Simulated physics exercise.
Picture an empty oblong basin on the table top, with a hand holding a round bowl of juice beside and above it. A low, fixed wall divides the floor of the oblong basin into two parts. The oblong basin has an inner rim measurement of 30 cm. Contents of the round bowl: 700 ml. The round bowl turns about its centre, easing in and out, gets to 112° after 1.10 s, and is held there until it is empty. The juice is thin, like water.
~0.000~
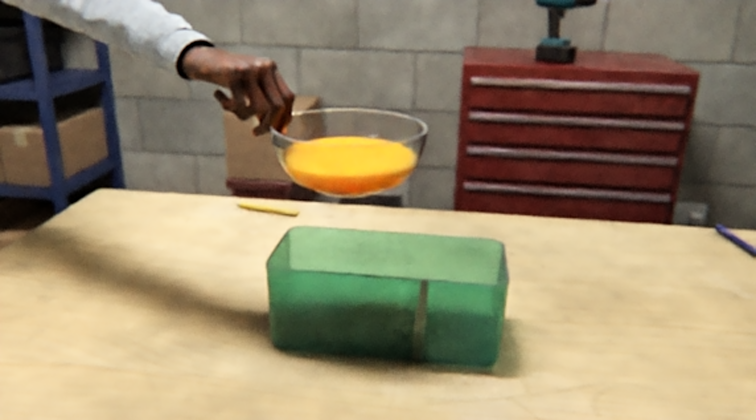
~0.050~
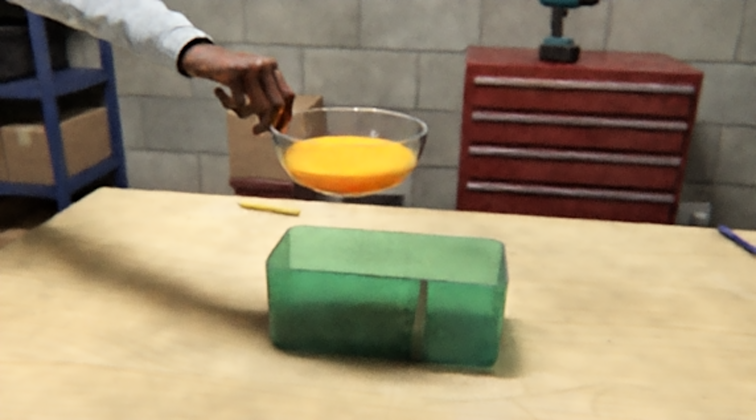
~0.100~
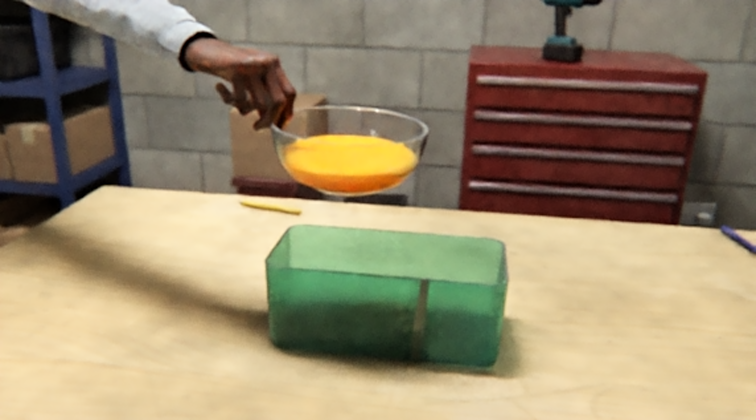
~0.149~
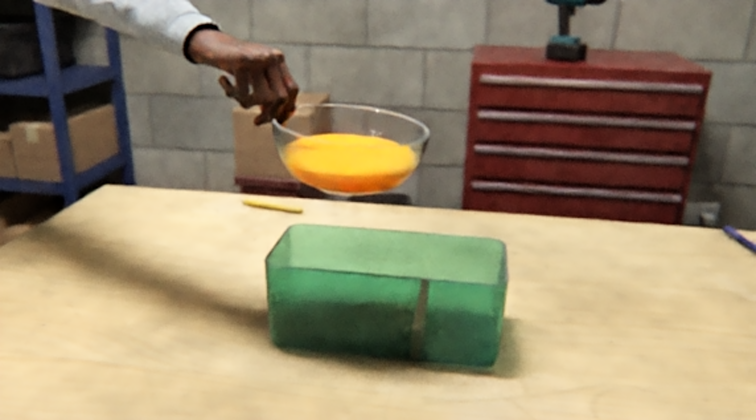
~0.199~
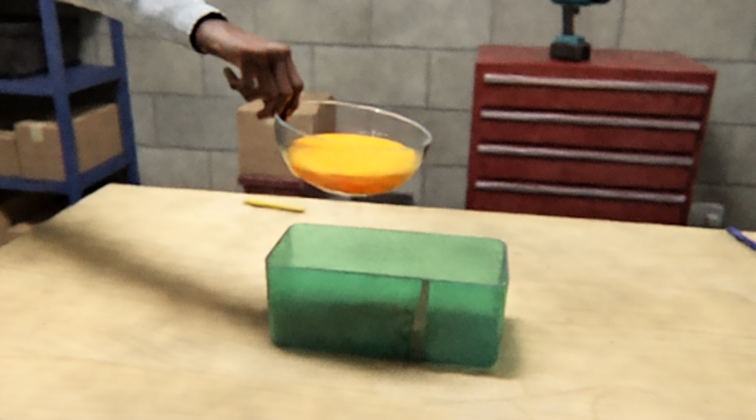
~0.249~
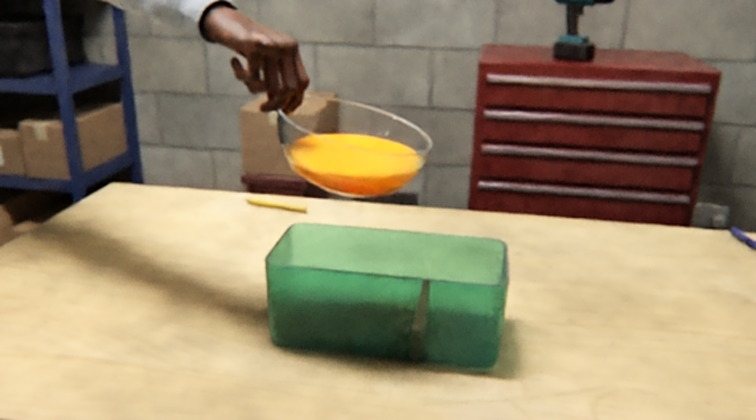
The clip opens on a hand holding a clear round bowl of orange juice, level, above an empty green oblong basin on a wooden table top. Slowly at first, then faster, the bowl tilts so its right rim lowers and its left side rises, the juice staying inside while the basin remains still.
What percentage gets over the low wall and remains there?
66 %.
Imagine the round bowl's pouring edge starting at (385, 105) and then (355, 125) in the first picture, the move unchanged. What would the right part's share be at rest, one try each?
Near 30 in a hundred on the first go and near 5 in a hundred on the second.
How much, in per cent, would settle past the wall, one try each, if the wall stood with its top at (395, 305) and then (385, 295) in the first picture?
Roughly 85 per cent, then 95 per cent.
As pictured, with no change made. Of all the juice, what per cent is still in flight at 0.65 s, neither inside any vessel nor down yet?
It comes to roughly 36 per cent.
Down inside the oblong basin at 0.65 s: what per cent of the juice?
Roughly 22 percent.
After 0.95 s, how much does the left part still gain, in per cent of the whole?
Close to 6% of the whole.
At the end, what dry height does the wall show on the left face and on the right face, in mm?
Left 34 mm, right 6 mm.
By 0.65 s the tilt is 72° and 41 per cent is still to pour, 0 is left of the wall and 23 right of it.
By 0.95 s the tilt is 107° and 0 per cent is still to pour, 27 is left of the wall and 68 right of it.
By 1.26 s the tilt is 112° and 0 per cent is still to pour, 33 is left of the wall and 66 right of it.
By 1.60 s the tilt is 112° and 0 per cent is still to pour, 33 is left of the wall and 66 right of it.
At rest 33 per cent lies left of the wall, 66 right of it and 1 outside.
